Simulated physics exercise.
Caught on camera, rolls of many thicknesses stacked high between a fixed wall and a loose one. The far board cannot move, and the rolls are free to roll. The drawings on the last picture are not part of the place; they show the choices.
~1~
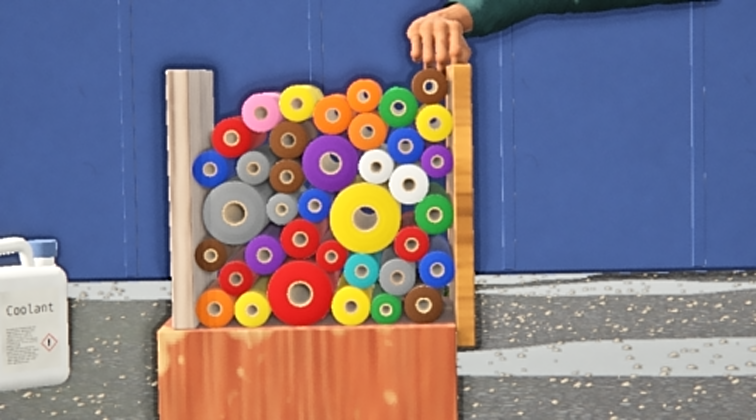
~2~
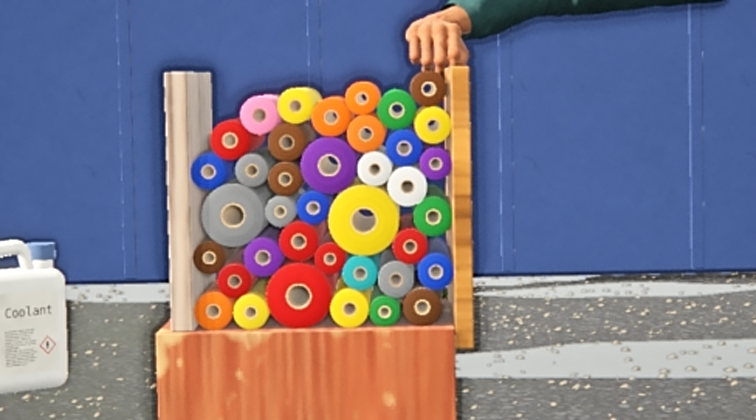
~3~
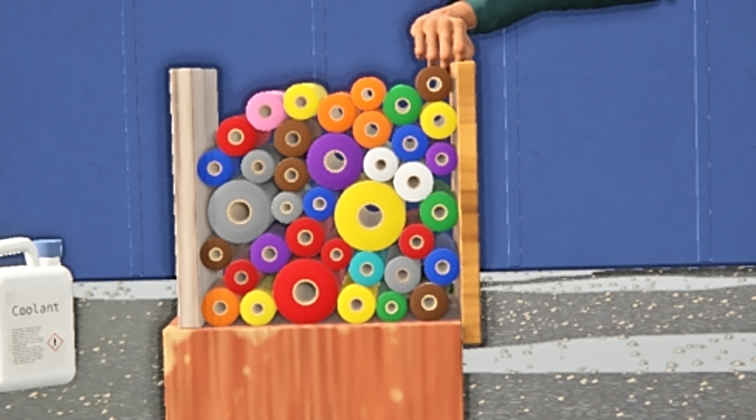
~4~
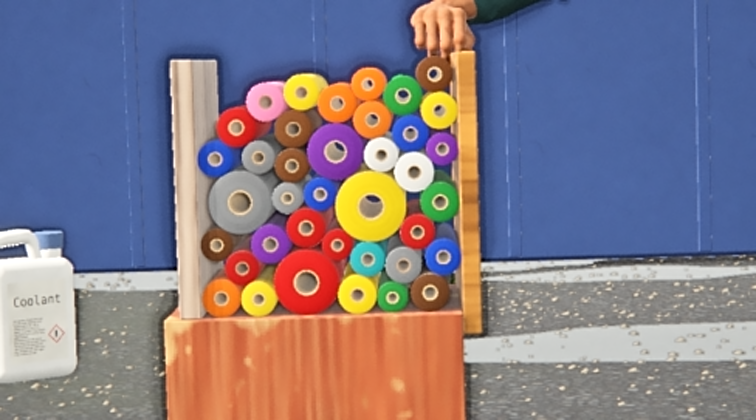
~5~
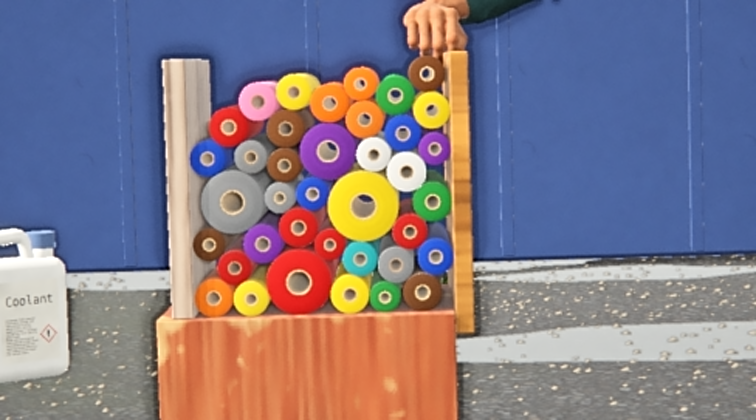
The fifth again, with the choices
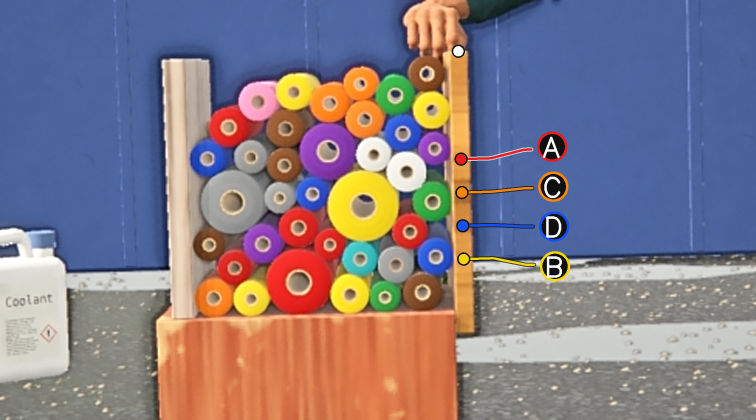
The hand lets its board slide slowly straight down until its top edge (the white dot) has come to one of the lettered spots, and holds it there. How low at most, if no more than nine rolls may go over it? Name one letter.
The last mark within the limit is D.
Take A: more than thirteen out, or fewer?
At A, fewer than thirteen.
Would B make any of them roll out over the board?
Yes, at B.
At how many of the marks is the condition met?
The number is three.
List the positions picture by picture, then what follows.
A brown roll (424, 305); a red roll (331, 257); a red roll (300, 239), in the first frame.
A red roll (299, 241); a grey roll (280, 211), in the second frame.
A grey roll (258, 167); a red roll (236, 137), in the third frame.
A brown roll (435, 74); side board (465, 184), in the fourth frame.
An orange roll (214, 298); a brown roll (423, 292); a red roll (330, 245), in the fifth frame.
On the copy, A at (461, 159); B at (463, 259); C at (462, 193); D at (463, 226); the white dot at (458, 52).
On D. First, top of the board (451, 127).
Then, top of the board (453, 212).
Finally, top of the board (453, 226), seven out over the board.
By contrast, A two out over the board; B more than nine out over the board; C about six out over the board.
